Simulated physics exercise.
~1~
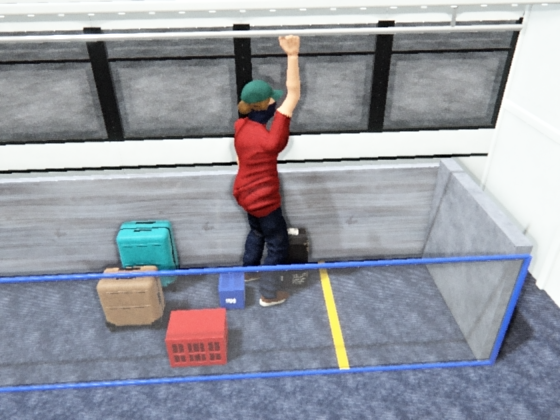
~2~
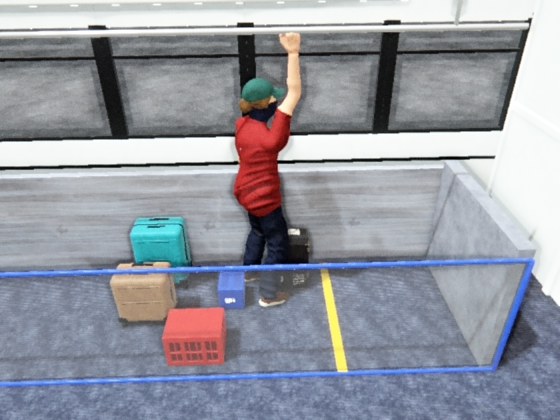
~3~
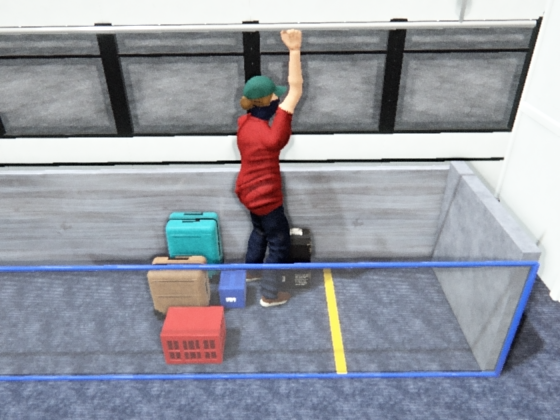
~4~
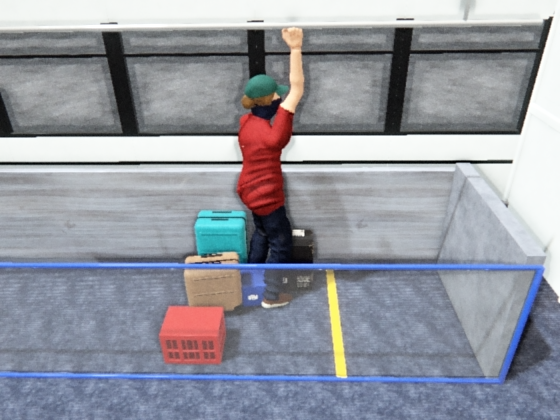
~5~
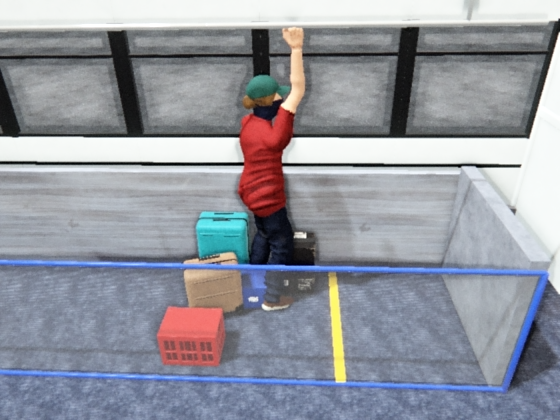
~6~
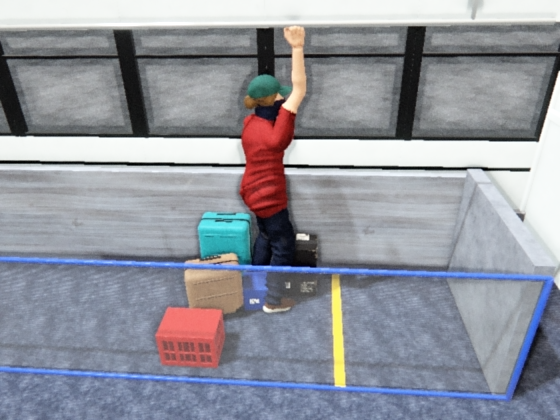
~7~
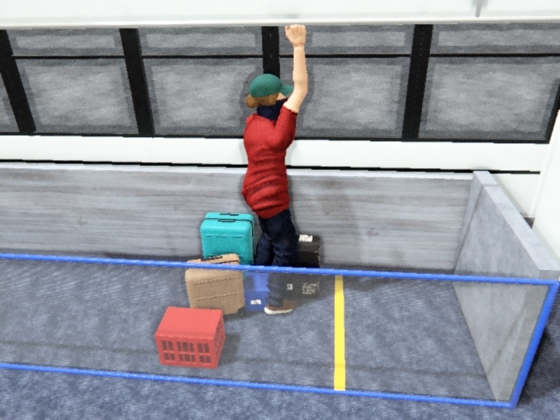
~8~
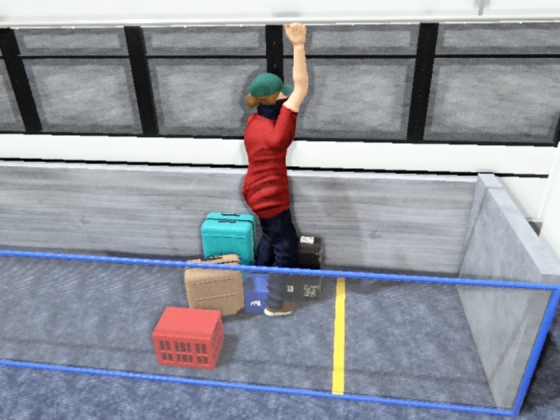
In a walled bay, two upright cases slide right, nudge a blue tub, and stop short of the yellow line.
